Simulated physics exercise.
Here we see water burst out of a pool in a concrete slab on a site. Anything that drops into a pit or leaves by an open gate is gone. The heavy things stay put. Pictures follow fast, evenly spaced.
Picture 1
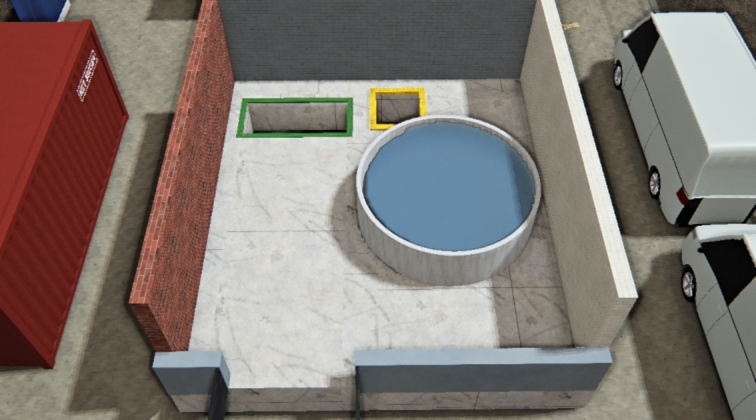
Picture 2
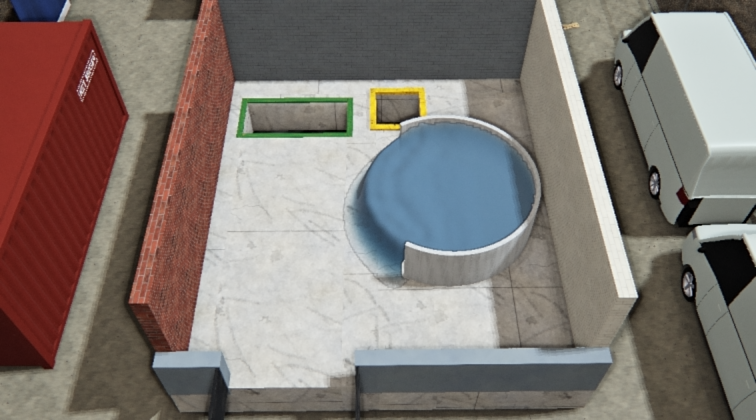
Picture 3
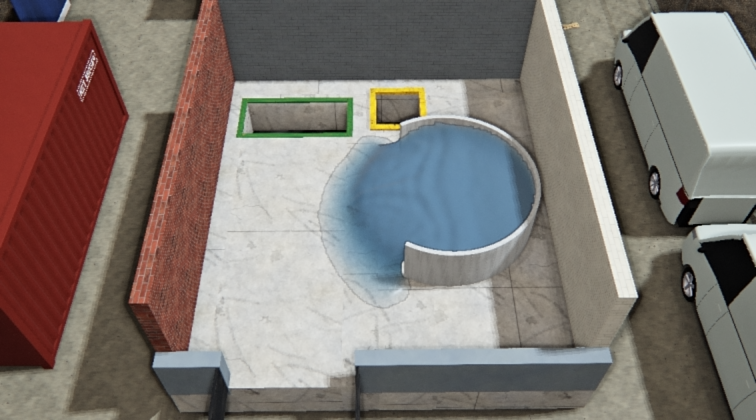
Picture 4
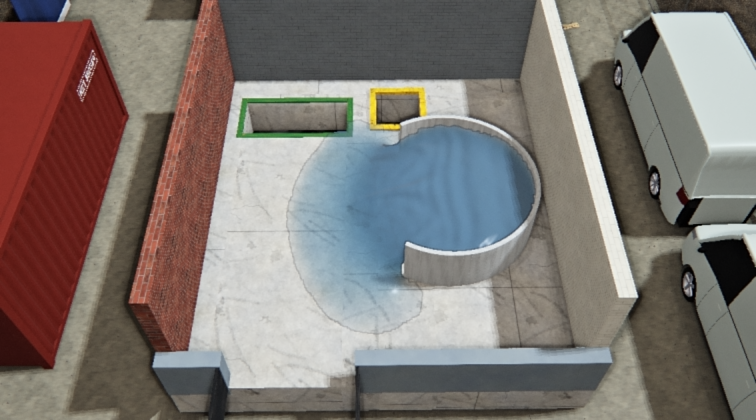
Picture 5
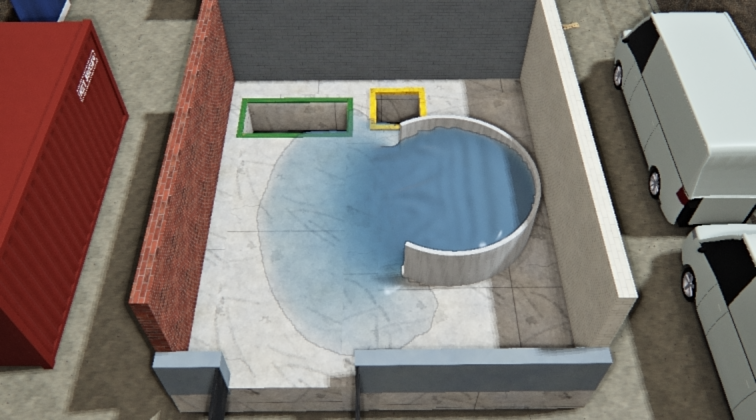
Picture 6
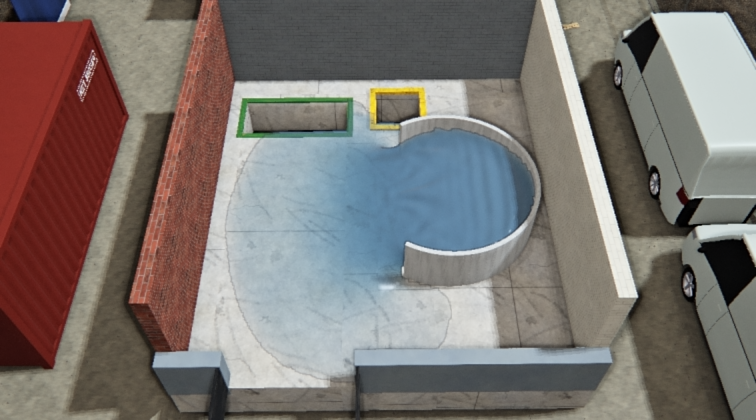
A walled concrete yard on a site is seen from high above, looking down at an angle. A round pool of blue water stands right of centre, with green- and yellow-edged openings behind it, a brick wall and red container at left, and white vehicles at right. The pool's left side opens and water pours out, spreading leftward and toward the front across the pale slab, while the camera stays still.
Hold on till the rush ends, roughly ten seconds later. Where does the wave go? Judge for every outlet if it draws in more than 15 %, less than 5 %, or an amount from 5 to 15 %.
My call: The gate draws in more than 15 %; the green pit draws in more than 15 %; the yellow pit draws in less than 5 %.
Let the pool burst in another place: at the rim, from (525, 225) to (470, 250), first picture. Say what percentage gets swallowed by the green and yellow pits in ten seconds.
The green pit gets 20 per cent and the yellow pit 2 per cent.
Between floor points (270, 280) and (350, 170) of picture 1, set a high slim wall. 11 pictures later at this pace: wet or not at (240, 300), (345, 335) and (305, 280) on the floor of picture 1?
In order: Wet; wet; wet.
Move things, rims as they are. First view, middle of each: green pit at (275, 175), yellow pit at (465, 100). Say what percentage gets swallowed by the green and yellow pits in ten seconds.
My answer: Green gets 55 percent, yellow gets 0 percent.
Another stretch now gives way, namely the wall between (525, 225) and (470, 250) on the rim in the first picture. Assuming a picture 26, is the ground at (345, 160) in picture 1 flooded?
I reckon that spot ends up left bare.
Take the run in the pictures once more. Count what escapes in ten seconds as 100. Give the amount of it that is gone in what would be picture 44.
By my reckoning, 80 %.
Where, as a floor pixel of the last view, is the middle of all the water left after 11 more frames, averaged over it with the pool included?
My pick is pixel (339, 223).
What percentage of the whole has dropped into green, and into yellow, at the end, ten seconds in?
In the order asked: 42 percent and 0 percent.
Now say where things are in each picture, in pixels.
The first frame shows still water in the round pool at (448, 182).
In the second frame, water pours out at (361, 204) and has run to (400, 283).
In the third frame, water pours out at (361, 205) and has run to (386, 302).
In the fourth frame, water pours out at (362, 207) and has run to (375, 329).
In the fifth frame, the front is at (344, 350), out from the gap at (362, 208).
In the sixth frame, the front is at a hidden place, out from the gap at (362, 208).
A moment on, water covers 55 % of the floor; the gate 1 %, the green pit 5 %, the yellow pit 0 %.
Next, water covers 60 % of the floor; the gate 4 %, the green pit 10 %, the yellow pit 0 %.
Then, water covers 60 % of the floor; the gate 9 %, the green pit 21 %, the yellow pit 0 %.
Later, water covers 80 % of the floor; the gate 18 %, the green pit 33 %, the yellow pit 1 %.
In the end, water covers 95 % of the floor; the gate 24 %, the green pit 43 %, the yellow pit 1 %.
